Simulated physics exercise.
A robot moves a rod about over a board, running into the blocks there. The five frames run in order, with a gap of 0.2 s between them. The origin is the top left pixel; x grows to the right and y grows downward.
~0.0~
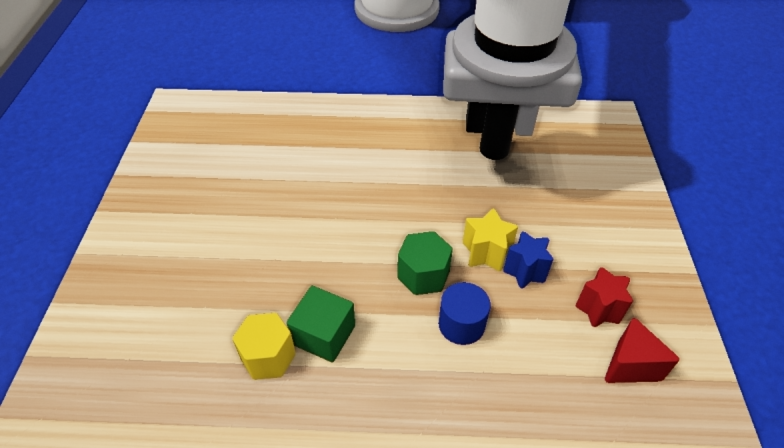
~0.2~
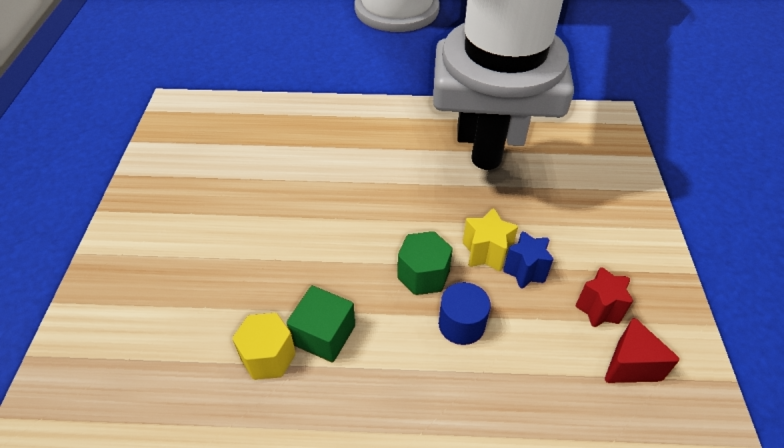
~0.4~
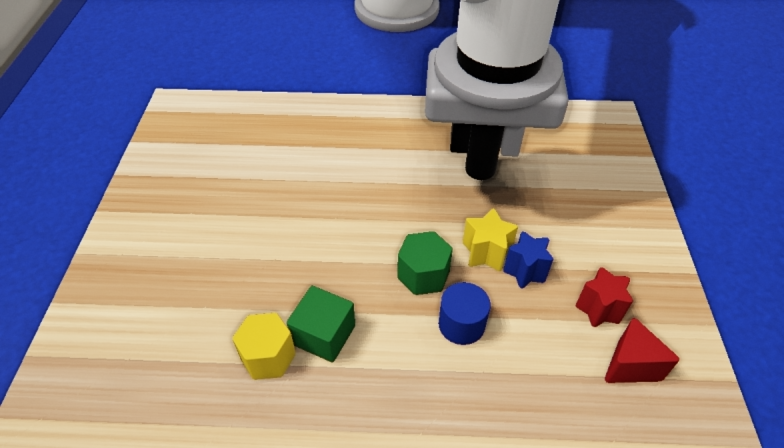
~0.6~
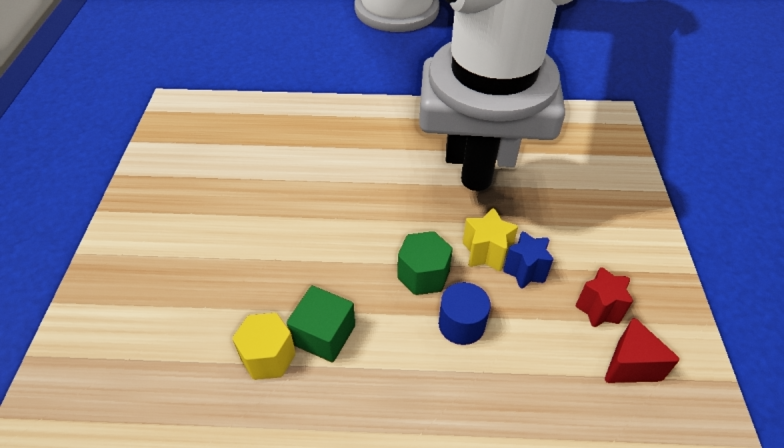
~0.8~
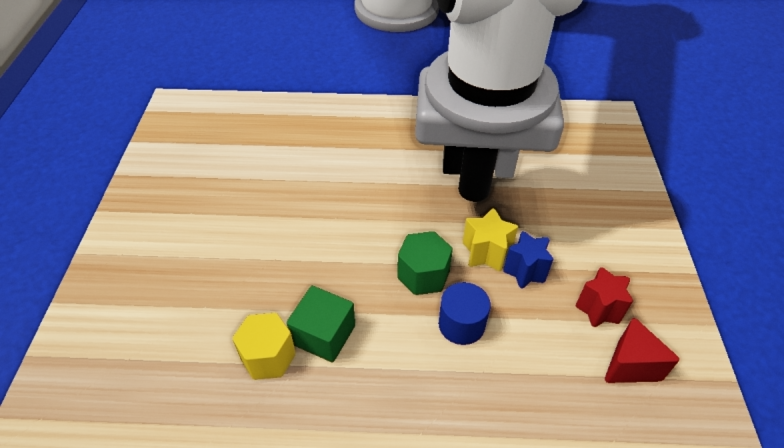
A robot arm with a black rod starts near the far edge of a wooden board and moves a short way toward the viewer, drifting slightly left. By the end its tip is just behind the yellow star, while the green, blue, red and yellow blocks all stay still.
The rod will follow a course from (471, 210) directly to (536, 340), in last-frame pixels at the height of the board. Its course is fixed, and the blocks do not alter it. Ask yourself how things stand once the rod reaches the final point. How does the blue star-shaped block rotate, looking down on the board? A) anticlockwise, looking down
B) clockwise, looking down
It's A.
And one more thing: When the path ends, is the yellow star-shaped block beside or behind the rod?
No, that is not how it ends up.
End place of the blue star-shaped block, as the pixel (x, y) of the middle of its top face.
The blue star-shaped block ends near (568, 291).
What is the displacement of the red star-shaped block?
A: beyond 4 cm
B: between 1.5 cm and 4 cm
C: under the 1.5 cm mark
The answer is C.
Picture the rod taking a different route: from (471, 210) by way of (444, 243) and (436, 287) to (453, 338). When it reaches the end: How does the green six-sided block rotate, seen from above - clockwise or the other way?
From the top: Clockwise.
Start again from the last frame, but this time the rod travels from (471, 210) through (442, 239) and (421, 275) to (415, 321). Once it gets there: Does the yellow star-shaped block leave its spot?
Going by the path, no.
What follows on the original path. One third of the way, rod (493, 231); yellow star-shaped block (505, 252), turned 15° clockwise; blue star-shaped block (548, 261).
Two thirds of the way, rod (516, 275); yellow star-shaped block (526, 300), turned 20° clockwise; blue star-shaped block (561, 277), turned 70° anticlockwise.
At the end, rod (542, 324); blue circle in place; yellow star-shaped block (552, 354), turned 25° clockwise; blue star-shaped block (568, 291), turned 135° anticlockwise; red star-shaped block in place.
